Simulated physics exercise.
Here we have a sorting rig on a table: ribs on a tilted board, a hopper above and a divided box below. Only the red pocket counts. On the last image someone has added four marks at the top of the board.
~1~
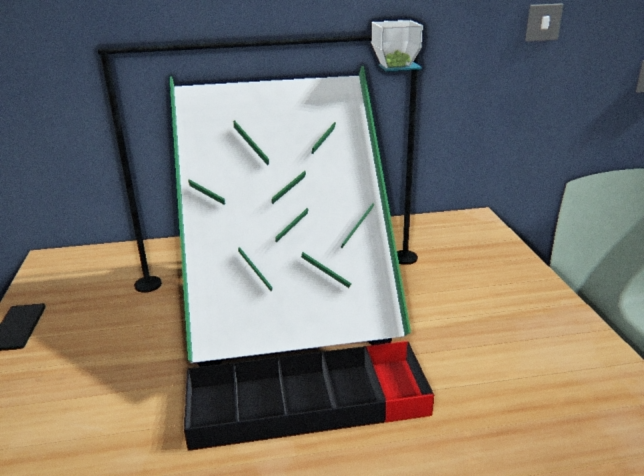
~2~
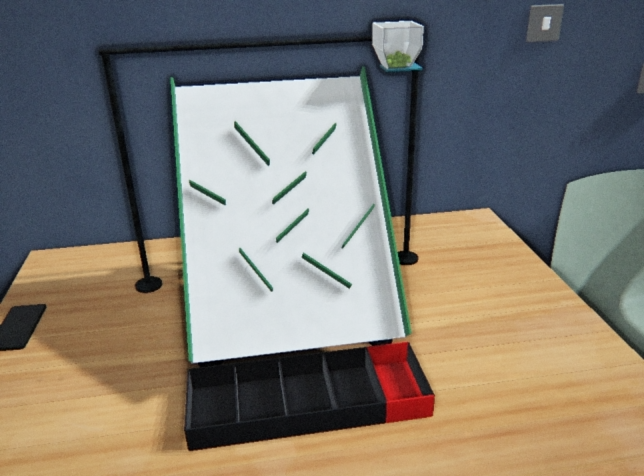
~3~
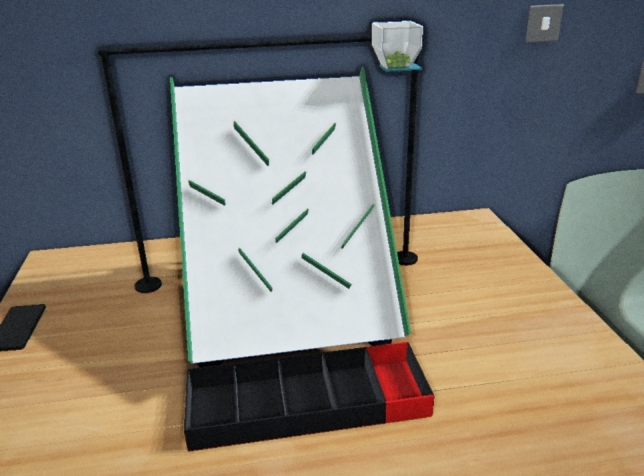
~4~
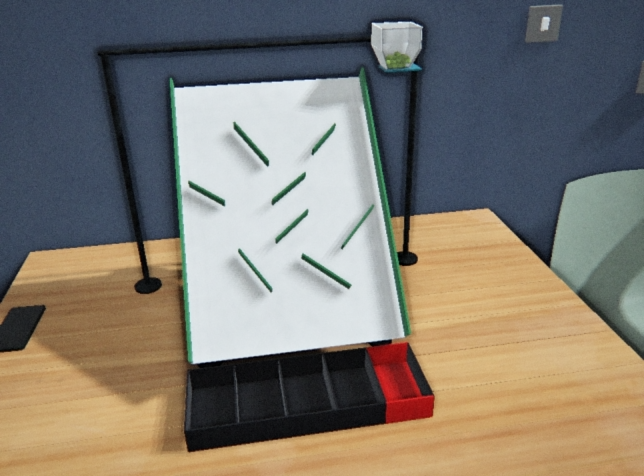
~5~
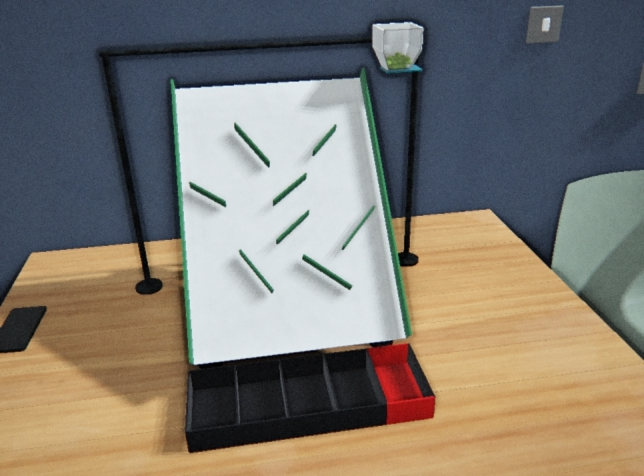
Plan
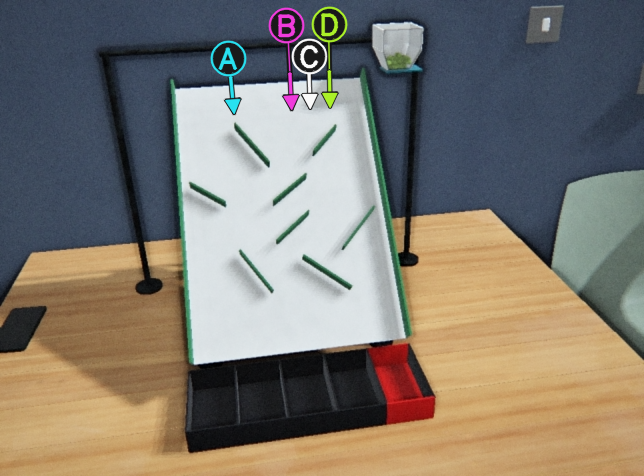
Nothing visibly moves as the hopper of green peas sits above the tilted ribbed board.
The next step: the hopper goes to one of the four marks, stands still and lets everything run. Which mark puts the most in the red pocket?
D beats the others.
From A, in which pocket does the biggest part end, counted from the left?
It is the third one.
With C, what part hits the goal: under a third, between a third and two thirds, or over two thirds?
It is under a third.
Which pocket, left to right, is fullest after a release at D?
The fifth.
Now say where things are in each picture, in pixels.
Hopper near (396, 57), dried peas, door shut, in the first picture.
Ribs (235, 121) to (269, 160), (314, 149) to (336, 123), (189, 180) to (225, 200), in the second picture.
Ribs (273, 199) to (306, 172), (276, 239) to (308, 209), (343, 245) to (374, 204), in the third picture.
Ribs (239, 249) to (272, 289), (302, 254) to (352, 286), in the fourth picture.
Red pocket near (411, 409), number 5 of 5 from the left, in the fifth picture.
On the marked copy, mark A meets the board at (233, 108); mark B meets the board at (291, 104); mark C meets the board at (310, 103); mark D meets the board at (329, 102).
For mark A, only a few in the red pocket, all but a few in other pockets, a small share outside the box.
For mark B, close to a quarter in the red pocket, close to two thirds in other pockets, a small share outside the box.
For mark C, a small share in the red pocket, the bulk in other pockets, a small share outside the box.
For mark D, close to a third in the red pocket, close to half in other pockets, a small share outside the box.
